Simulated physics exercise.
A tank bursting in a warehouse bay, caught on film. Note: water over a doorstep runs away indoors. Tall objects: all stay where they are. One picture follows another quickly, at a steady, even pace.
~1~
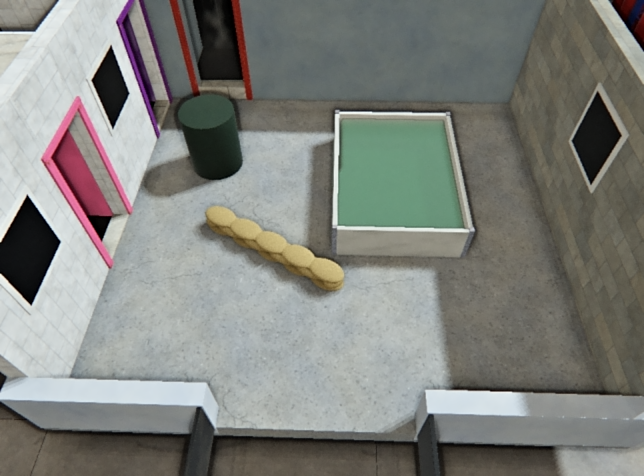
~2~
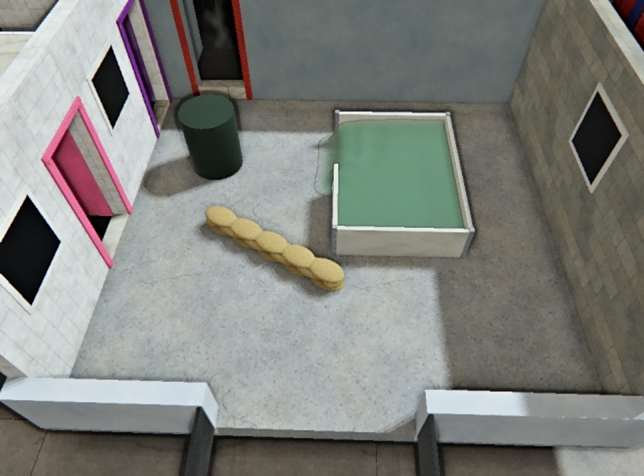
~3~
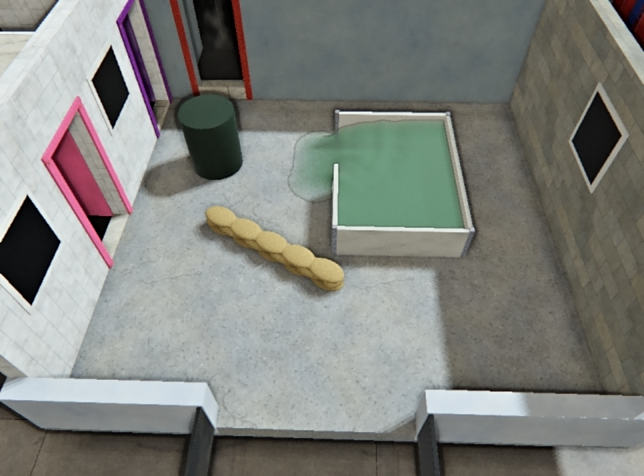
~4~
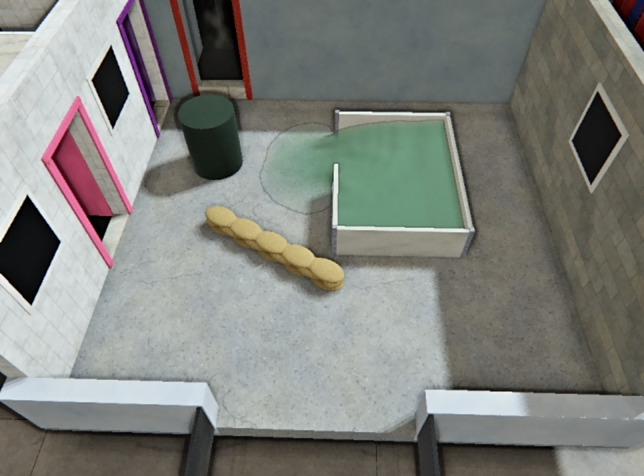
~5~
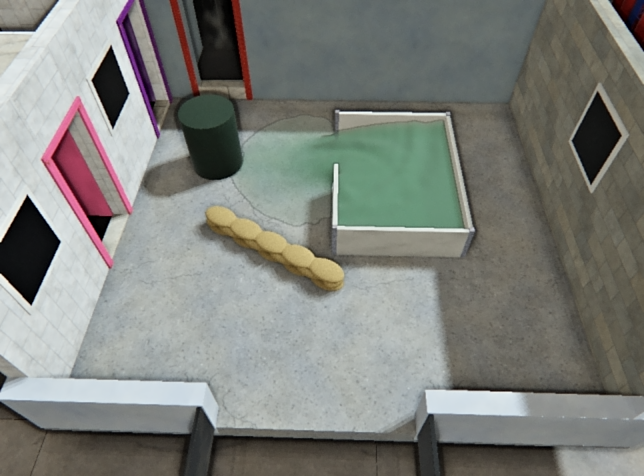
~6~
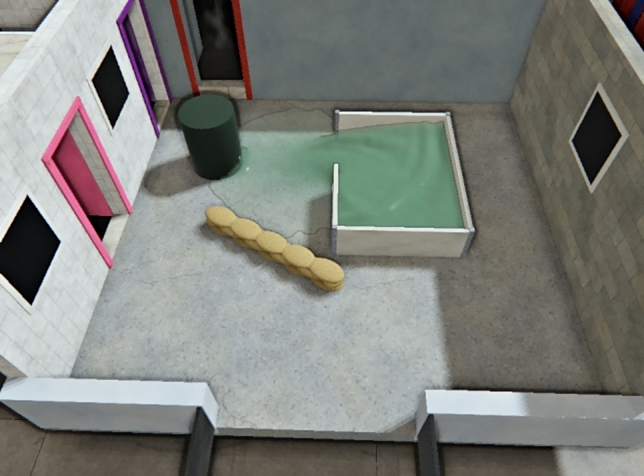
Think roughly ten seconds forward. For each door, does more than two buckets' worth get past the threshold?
The red door is not swamped; the pink door is swamped; the purple door is swamped.
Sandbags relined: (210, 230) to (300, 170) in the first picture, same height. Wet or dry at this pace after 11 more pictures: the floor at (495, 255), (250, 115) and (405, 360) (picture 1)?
Readings in sequence: Unflooded / wet through / unflooded.
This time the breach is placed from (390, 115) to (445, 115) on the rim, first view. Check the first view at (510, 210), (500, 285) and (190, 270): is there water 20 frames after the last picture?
Respectively: Drenched, drenched and parched.
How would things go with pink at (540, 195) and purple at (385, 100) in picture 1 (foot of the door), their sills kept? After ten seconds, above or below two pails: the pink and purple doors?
Pink door stays within it, purple door stays within it.
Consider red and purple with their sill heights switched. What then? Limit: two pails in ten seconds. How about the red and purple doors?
Red door: Admits more; purple door: Admits less.
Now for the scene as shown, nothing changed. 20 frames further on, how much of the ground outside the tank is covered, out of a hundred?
My estimate is close to 35 per cent.
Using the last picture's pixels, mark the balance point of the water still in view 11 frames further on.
My pick is pixel (326, 176).
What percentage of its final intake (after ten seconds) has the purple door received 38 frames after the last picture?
Share by then: About 90 in a hundred.
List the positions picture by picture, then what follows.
Still water in the water tank at (397, 169), in the first picture.
Water pours out at (338, 156) and has run to (327, 193), in the second picture.
Water pours out at (338, 158) and has run to (301, 192), in the third picture.
The front is at (268, 186), out from the gap at (338, 158), in the fourth picture.
The front is at (237, 178), out from the gap at (338, 158), in the fifth picture.
The front is at a hidden place, out from the gap at (338, 158), in the sixth picture.
A moment on, water covers 20 % of the floor; the red door wet at the sill, nothing in, the pink door not reached, the purple door wet at the sill, nothing in.
Next, water covers 30 % of the floor; the red door wet at the sill, nothing in, the pink door over two buckets in, the purple door under two buckets in.
Then, water covers 35 % of the floor; the red door under two buckets in, the pink door far over two buckets in, the purple door far over two buckets in.
Later, water covers 55 % of the floor; the red door under two buckets in, the pink door far over two buckets in, the purple door far over two buckets in.
In the end, water covers 85 % of the floor; the red door under two buckets in, the pink door far over two buckets in, the purple door far over two buckets in.
